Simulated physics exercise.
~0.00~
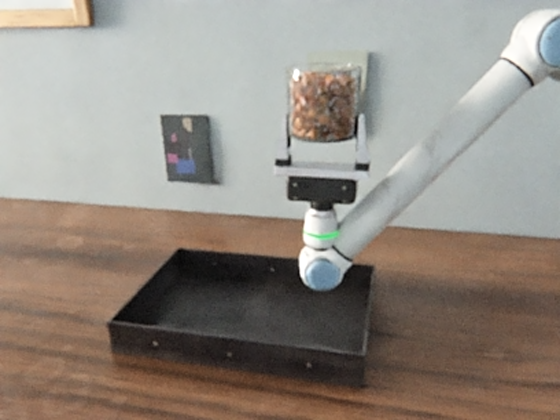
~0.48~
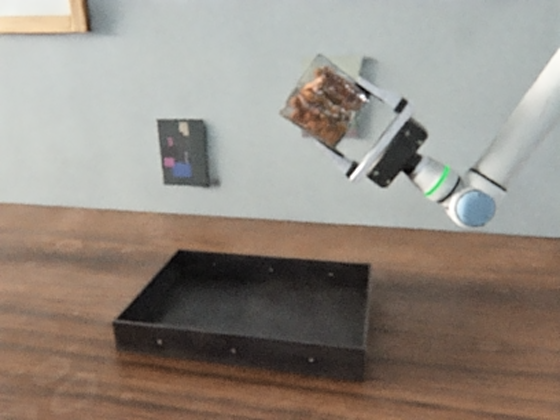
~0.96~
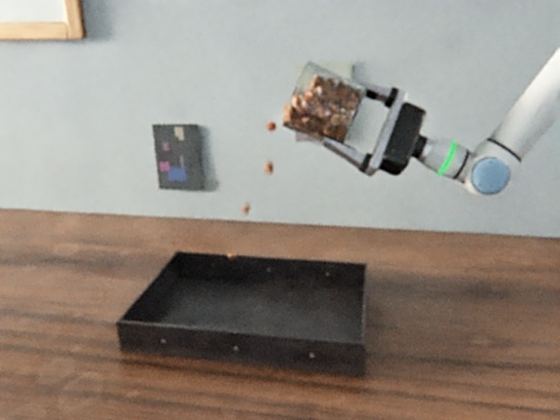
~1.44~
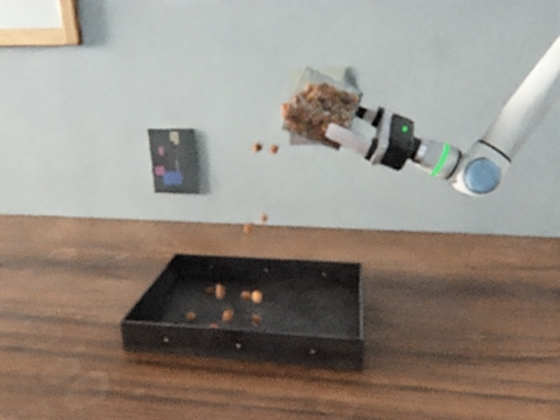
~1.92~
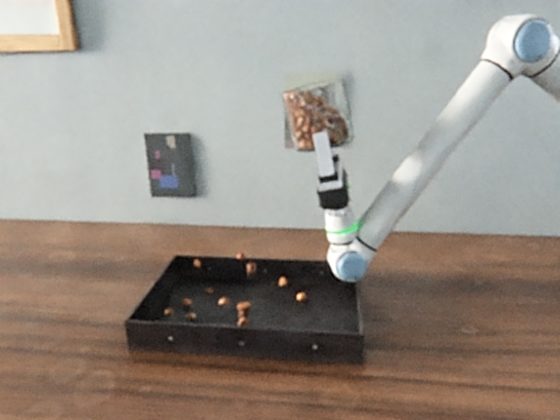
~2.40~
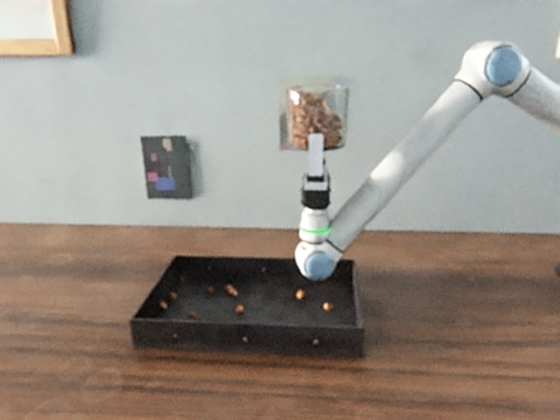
A robot arm tips a clear tumbler, spills some hazelnuts into a black tray, and rights it.
